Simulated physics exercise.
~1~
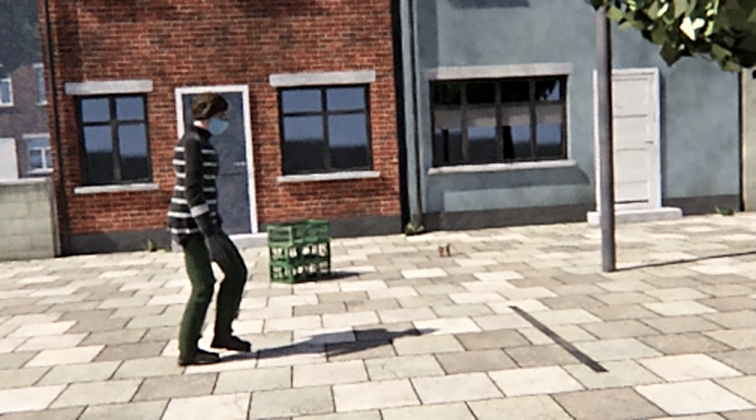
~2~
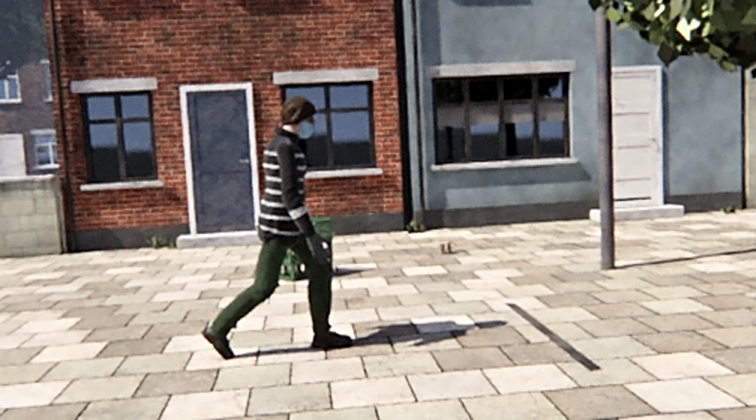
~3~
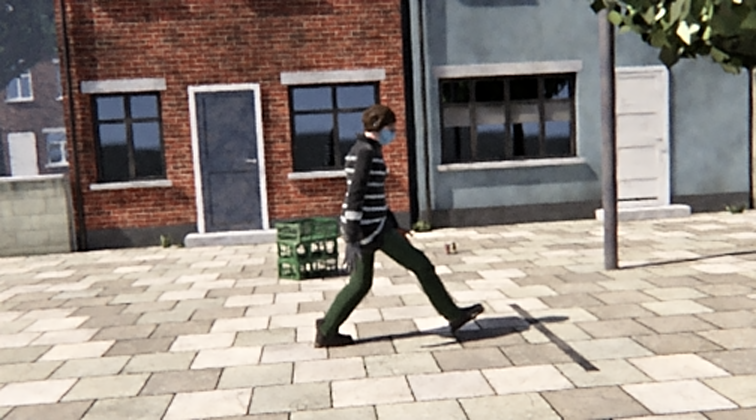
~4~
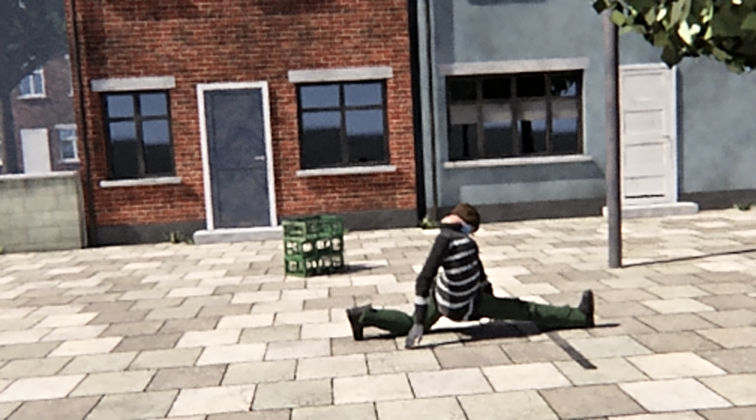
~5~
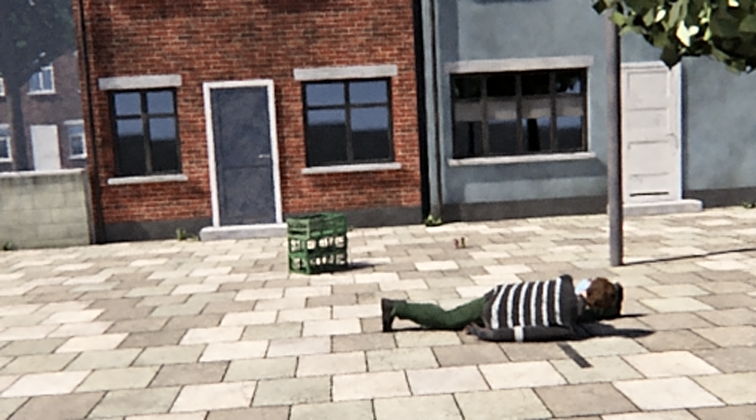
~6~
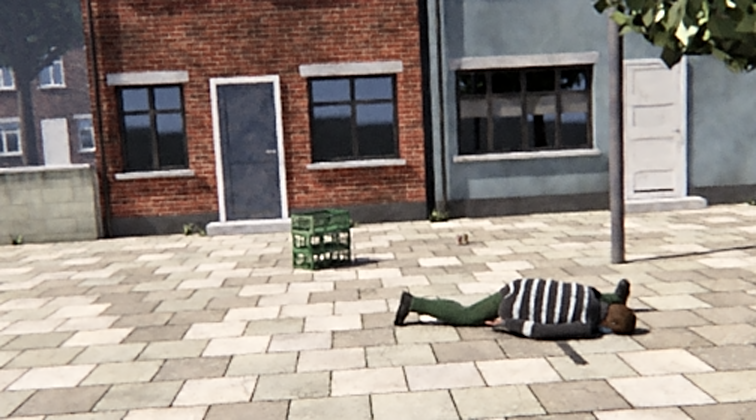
The video shows a masked person in a striped top and green trousers walking right across a paved square, then dropping into a wide split and toppling forward, ending face down and still with head and chest beyond a dark strip and hips short of it.
